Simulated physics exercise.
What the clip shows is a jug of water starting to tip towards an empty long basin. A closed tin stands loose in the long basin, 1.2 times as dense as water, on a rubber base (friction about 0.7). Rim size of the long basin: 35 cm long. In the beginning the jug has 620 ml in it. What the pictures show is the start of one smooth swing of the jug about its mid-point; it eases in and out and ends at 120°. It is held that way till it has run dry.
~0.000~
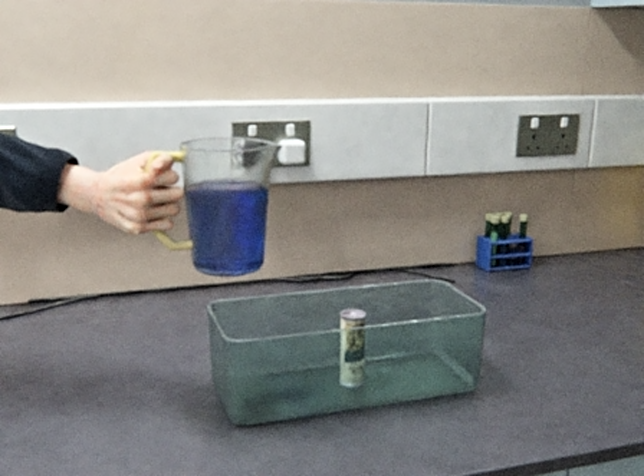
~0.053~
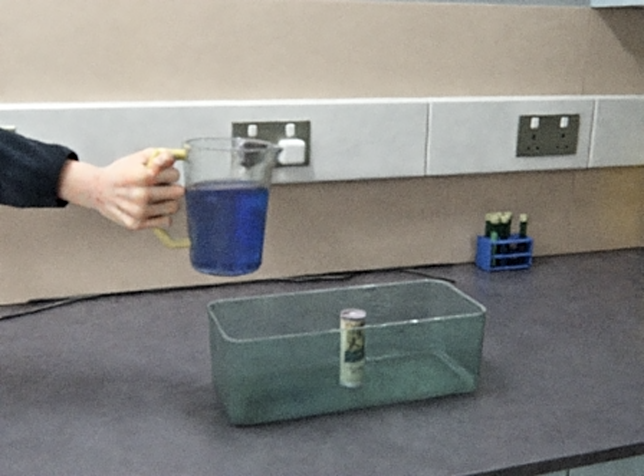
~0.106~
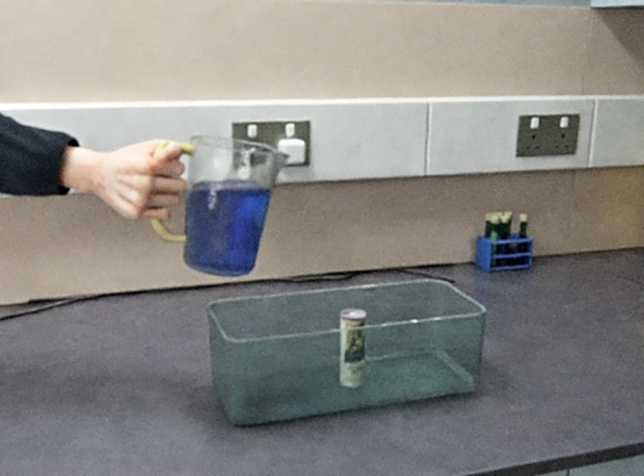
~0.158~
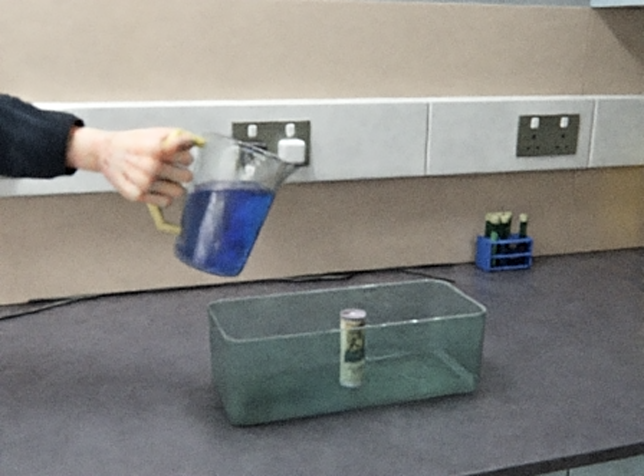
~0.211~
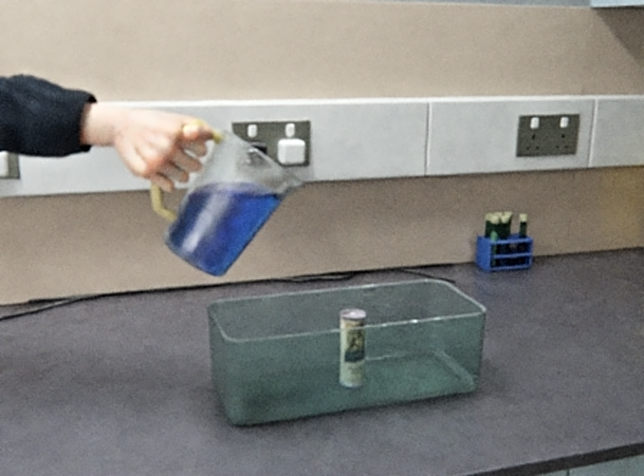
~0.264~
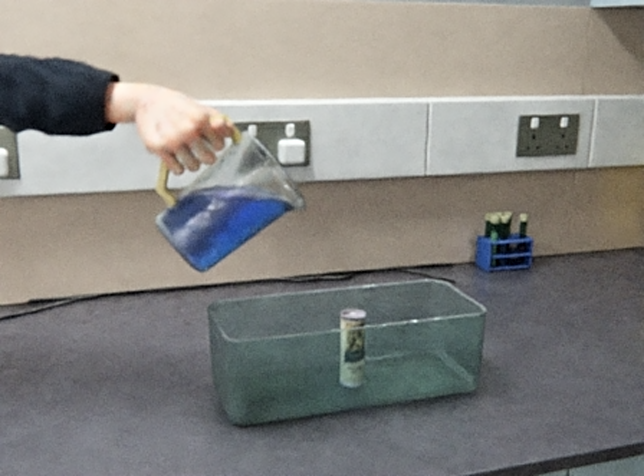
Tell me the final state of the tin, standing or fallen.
It holds.
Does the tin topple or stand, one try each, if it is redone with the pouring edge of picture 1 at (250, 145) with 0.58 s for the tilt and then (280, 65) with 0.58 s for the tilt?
First it stays on its base; then it tips over.
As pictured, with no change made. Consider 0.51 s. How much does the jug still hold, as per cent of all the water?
Still held: Roughly 54 % of the total.
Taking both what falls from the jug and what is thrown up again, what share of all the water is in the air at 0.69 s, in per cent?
Something like 14 per cent is in the air then.
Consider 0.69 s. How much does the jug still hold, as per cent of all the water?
Around 6 percent of it.
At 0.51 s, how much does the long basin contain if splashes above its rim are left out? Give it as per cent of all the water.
Some 22 per cent.
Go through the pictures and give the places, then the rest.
The first picture shows tilt 0°; pouring edge (281, 144); surface from (187, 187) to (264, 183); the long basin's rim runs from (216, 322) to (464, 296); the tin's top is at (353, 317).
The second picture shows tilt 2°; pouring edge (284, 146); surface from (187, 186) to (264, 183).
The third picture shows tilt 10°; pouring edge (290, 154); surface from (189, 186) to (267, 185).
The fourth picture shows tilt 21°; pouring edge (298, 167); surface from (190, 192) to (271, 186).
The fifth picture shows tilt 35°; pouring edge (304, 185); surface from (181, 205) to (279, 190).
The sixth picture shows tilt 52°; pouring edge (305, 208); surface from (163, 212) to (289, 198).
Then, 0.51 s in, the tilt is 116° and 53 per cent is still to pour; the tin stands where it began.
Then, 0.69 s in, the tilt is 120° and 6 per cent is still to pour; the tin stands 1 cm from where it began.
Then, 0.88 s in, the tilt is 120° and 0 per cent is still to pour; the tin stands 1 cm from where it began.
Then, 1.08 s in, the tilt is 120° and 0 per cent is still to pour; the tin stands 1 cm from where it began.
Finally, the tin stands 1 cm from where it began.
